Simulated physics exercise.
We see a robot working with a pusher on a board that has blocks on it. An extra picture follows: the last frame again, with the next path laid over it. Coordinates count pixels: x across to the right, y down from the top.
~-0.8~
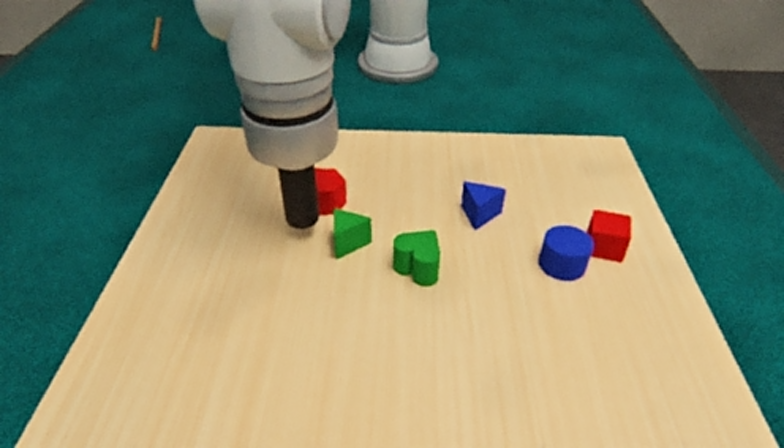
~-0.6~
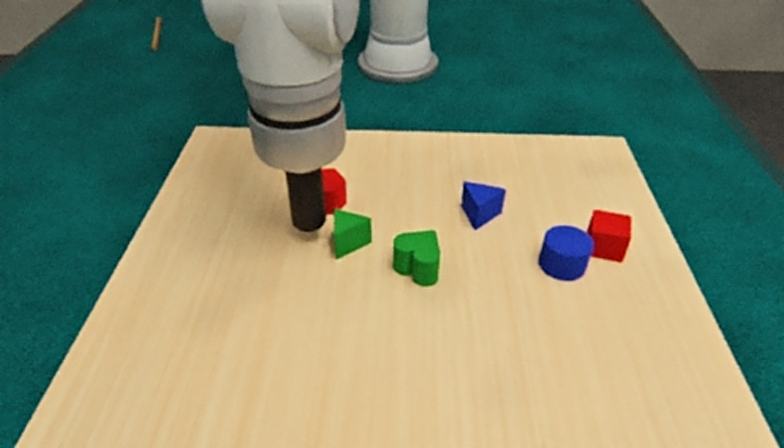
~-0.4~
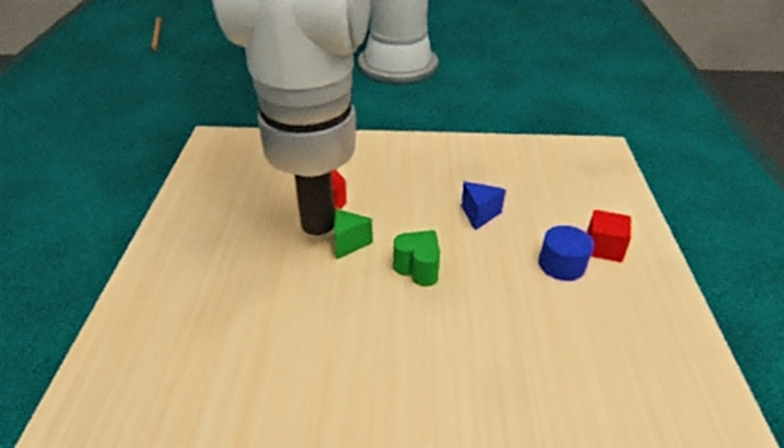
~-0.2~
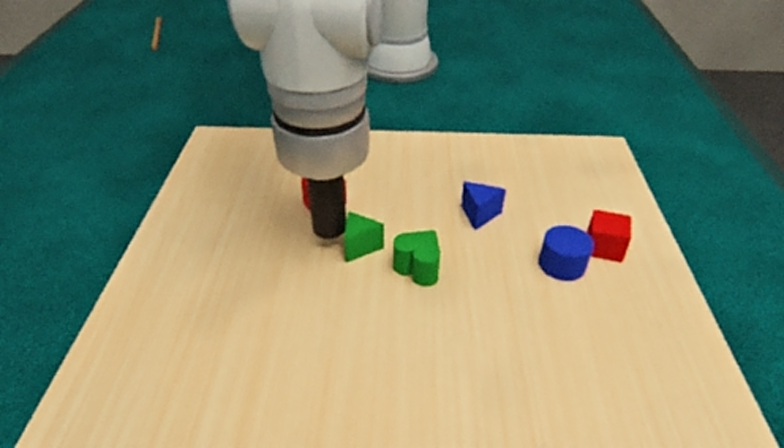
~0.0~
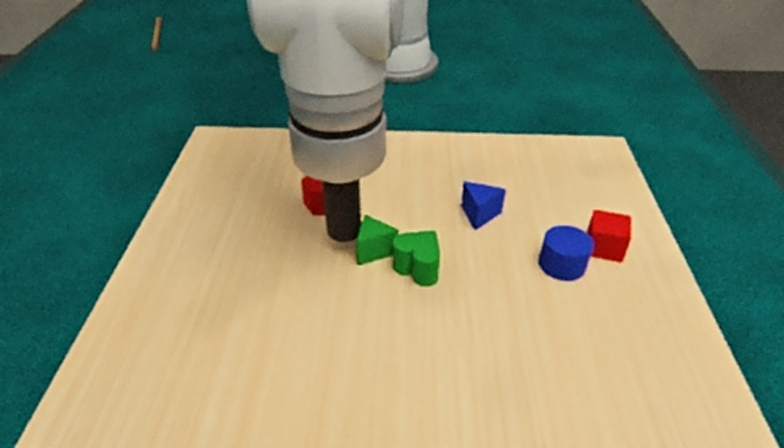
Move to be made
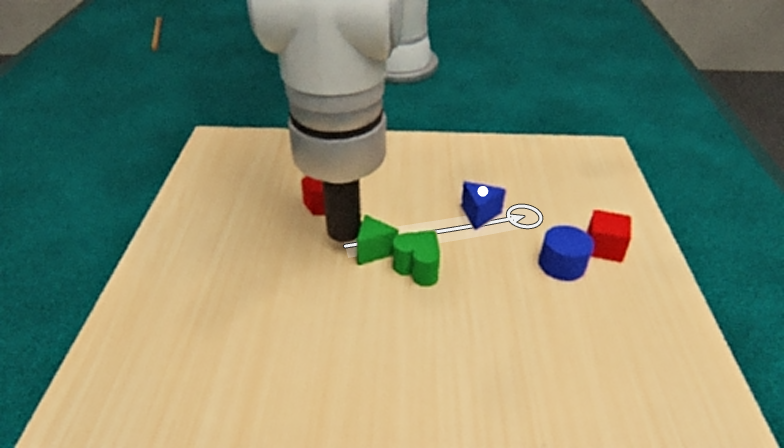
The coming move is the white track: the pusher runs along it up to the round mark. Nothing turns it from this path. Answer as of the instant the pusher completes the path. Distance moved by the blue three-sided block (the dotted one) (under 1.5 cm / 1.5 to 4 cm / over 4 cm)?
The block winds up beyond 4 cm from where it is now.
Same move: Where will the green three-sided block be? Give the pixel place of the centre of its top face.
Roughly at (459, 225).
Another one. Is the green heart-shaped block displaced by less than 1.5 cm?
Yes.
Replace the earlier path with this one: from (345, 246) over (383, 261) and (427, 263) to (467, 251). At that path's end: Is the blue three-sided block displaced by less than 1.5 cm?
The answer is yes.
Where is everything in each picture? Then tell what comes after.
In the first frame, pusher tip (303, 220); block tops, green three-sided block (347, 219); green heart-shaped block (420, 244); blue three-sided block (483, 191).
In the second frame, pusher (309, 222); blocks unchanged.
In the third frame, pusher (318, 226); blocks unchanged.
In the fourth frame, pusher (330, 229); green three-sided block (359, 223).
In the fifth frame, pusher (344, 232); green three-sided block (374, 227); green heart-shaped block (420, 244); blue three-sided block (483, 191).
Path on the board, straight from (345, 246) to (525, 216); the dot is on the blue three-sided block.
The first path, step by step. One third of the way, pusher (409, 222); green three-sided block (437, 222), turned 35° clockwise.
Two thirds of the way, pusher (470, 213); green three-sided block (459, 225), turned 65° clockwise; blue three-sided block (489, 188), turned 20° anticlockwise.
At the end, pusher (527, 203); green three-sided block (459, 225), turned 65° clockwise; green heart-shaped block in place; blue three-sided block (516, 175), turned 90° anticlockwise.
